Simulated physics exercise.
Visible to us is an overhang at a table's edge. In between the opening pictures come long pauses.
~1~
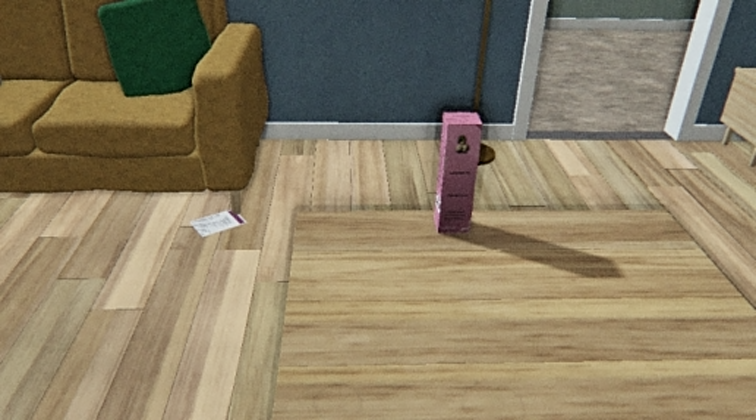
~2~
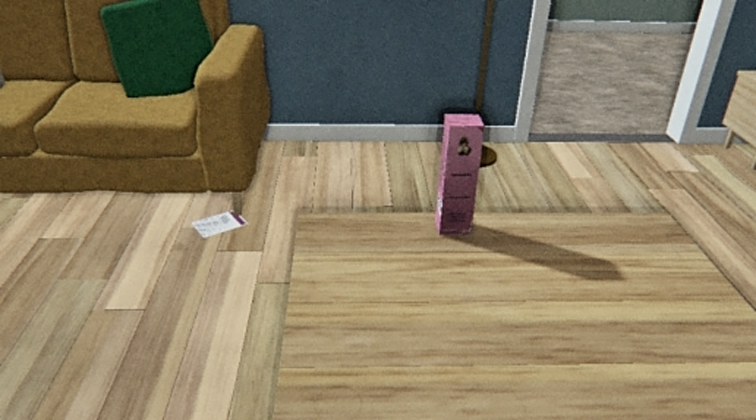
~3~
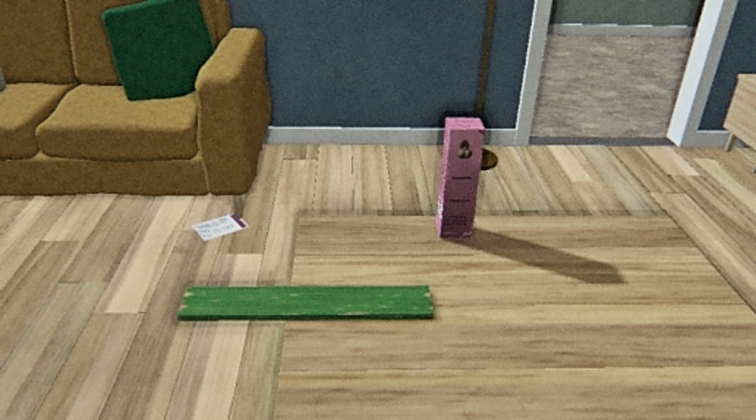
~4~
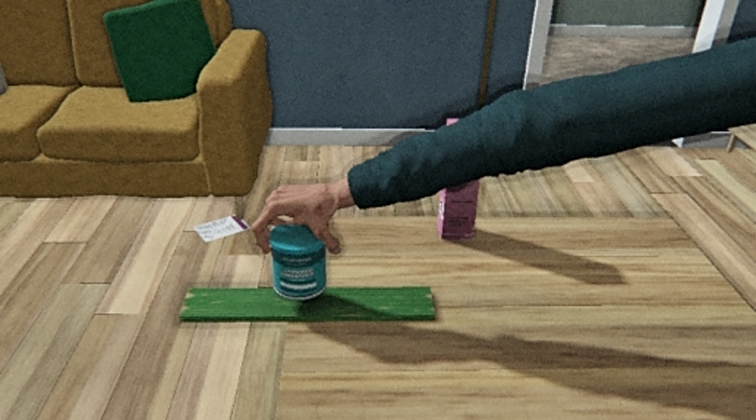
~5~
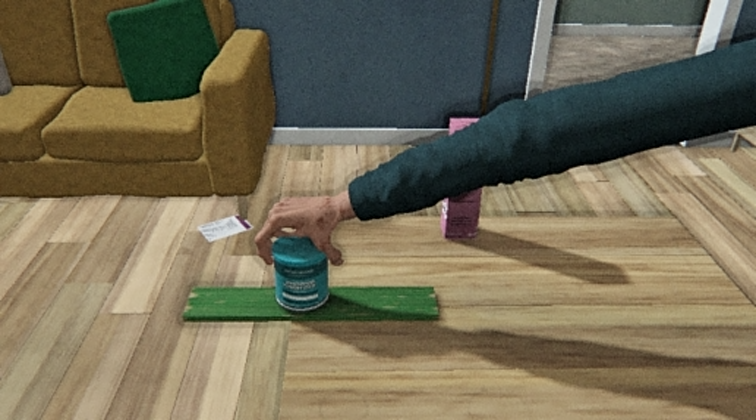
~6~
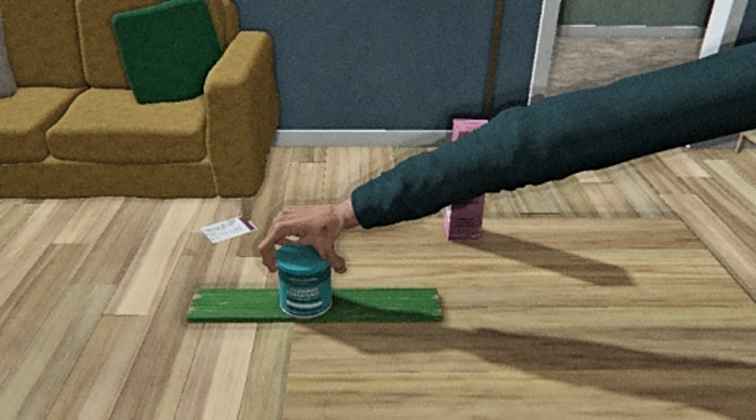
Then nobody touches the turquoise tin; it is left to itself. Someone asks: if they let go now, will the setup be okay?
Yes, it holds.
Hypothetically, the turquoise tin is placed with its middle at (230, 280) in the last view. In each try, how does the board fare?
After that it tumbles.
Then, 0.50 s after the last picture, nothing has stirred.
Then, 1.30 s after the last picture, turquoise tin resting near (305, 279).
At rest, all 3 in place. Seen from the same camera at the end, turquoise tin near (305, 279). The board keeps its balance.
